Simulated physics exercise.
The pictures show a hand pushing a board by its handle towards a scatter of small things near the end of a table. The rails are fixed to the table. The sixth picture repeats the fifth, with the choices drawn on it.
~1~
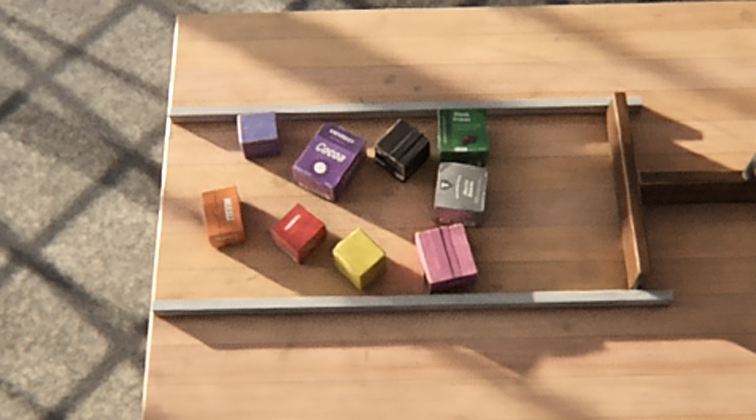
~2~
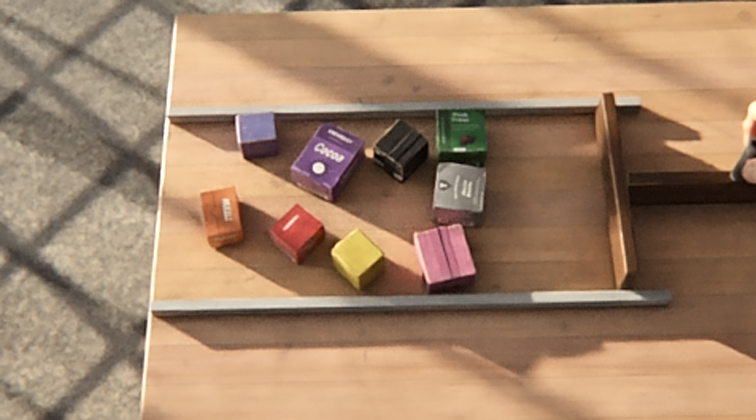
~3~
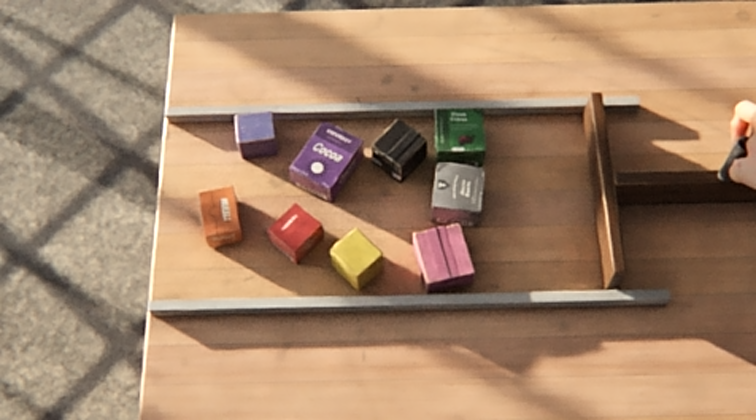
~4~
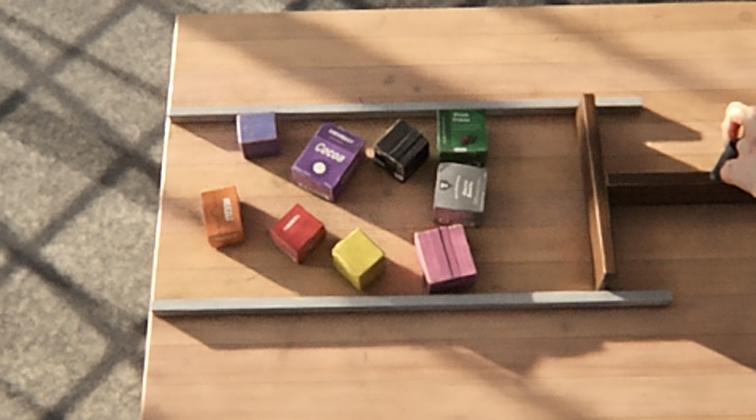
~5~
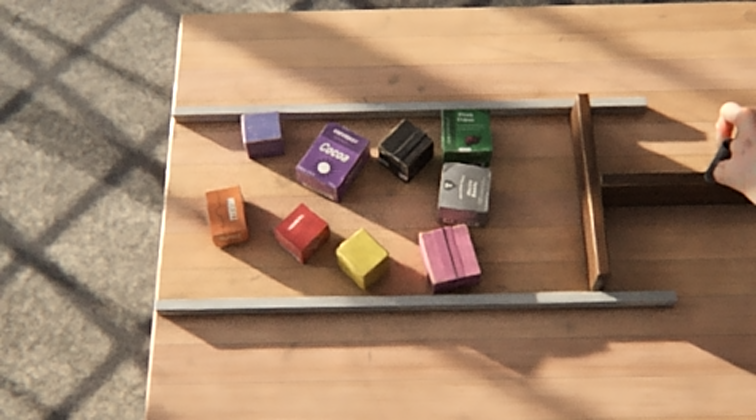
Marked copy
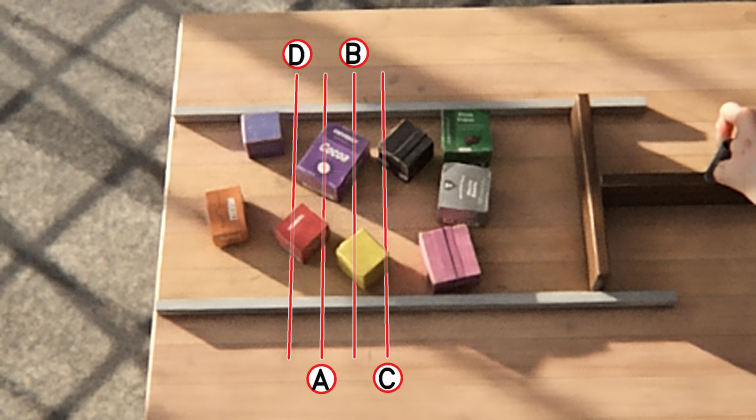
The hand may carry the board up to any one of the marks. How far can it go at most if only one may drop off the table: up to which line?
Line D.
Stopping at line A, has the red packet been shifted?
Yes.
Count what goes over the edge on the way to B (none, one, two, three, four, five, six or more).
By then, none.
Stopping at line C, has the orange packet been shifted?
No.
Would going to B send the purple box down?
By then, no.
On the marked copy, A at (324, 206); B at (354, 206); C at (385, 205); D at (293, 207).
With D. Early on, board (486, 182); green packet (450, 139); black box (397, 153).
Further on, board (378, 184); blue block (218, 135); purple box (259, 160).
At the end, board (295, 186); blue block over the edge; purple box (180, 162); one fallen.
As for the rest, A is within the limit but short; B is within the limit but short; C is within the limit but short.
